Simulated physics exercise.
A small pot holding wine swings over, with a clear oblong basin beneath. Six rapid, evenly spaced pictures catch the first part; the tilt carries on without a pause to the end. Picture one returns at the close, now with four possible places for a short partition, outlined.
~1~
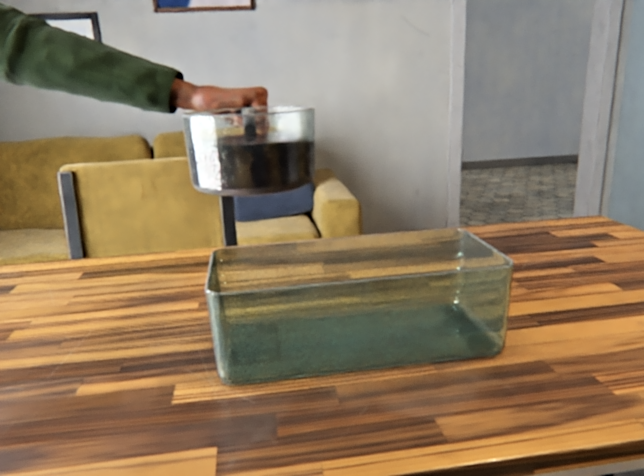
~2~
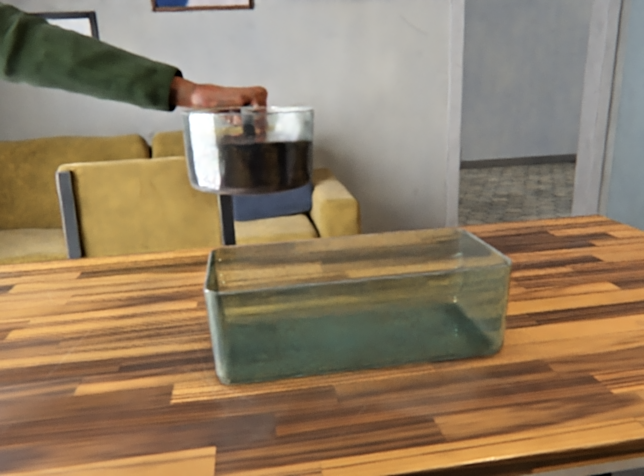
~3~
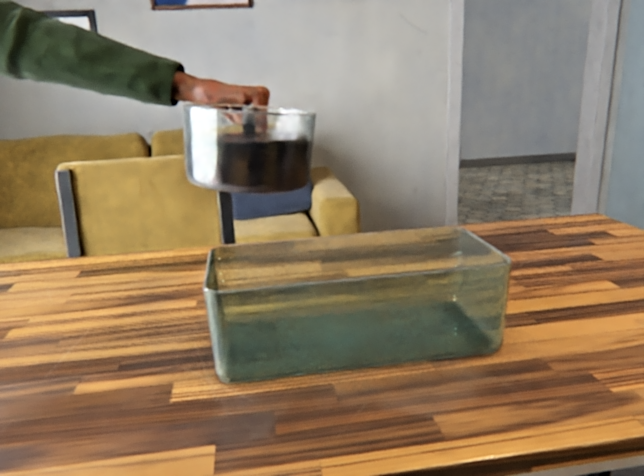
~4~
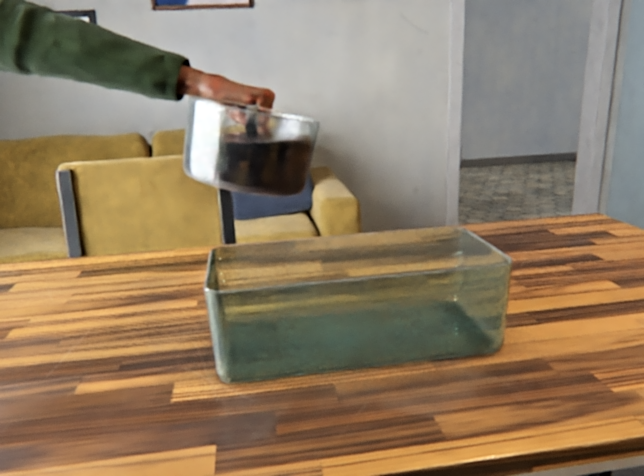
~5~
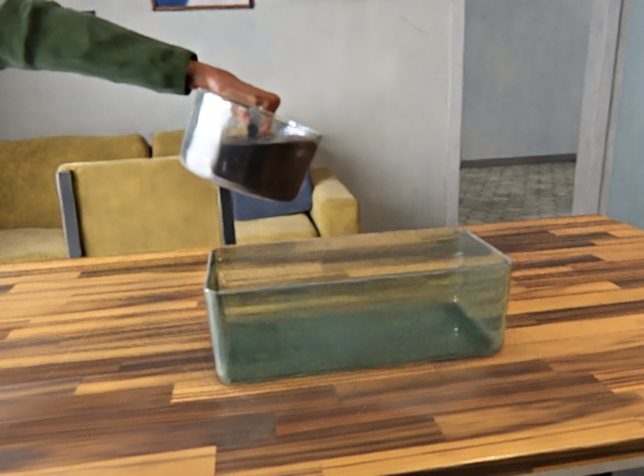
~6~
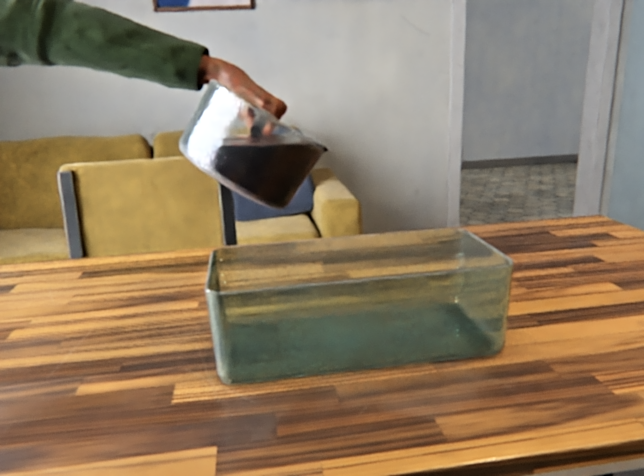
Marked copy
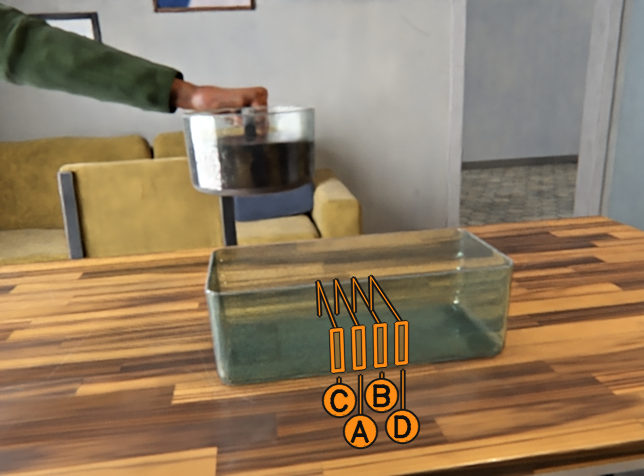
A hand in a green sleeve holding a small clear pot of dark wine above an oblong glass basin, then tilting it rightward.
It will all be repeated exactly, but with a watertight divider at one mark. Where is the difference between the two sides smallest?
Take B.
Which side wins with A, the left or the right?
More ends on the right.
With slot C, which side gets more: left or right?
The right one.
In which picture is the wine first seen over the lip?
In picture 6.
On the marked copy, A at (360, 375); B at (381, 373); C at (339, 378); D at (402, 370).
With A, about 27 % ends left of the wall and 72 % right of it.
With B, about 48 % ends left of the wall and 51 % right of it.
With C, about 9 % ends left of the wall and 90 % right of it.
With D, about 80 % ends left of the wall and 19 % right of it.
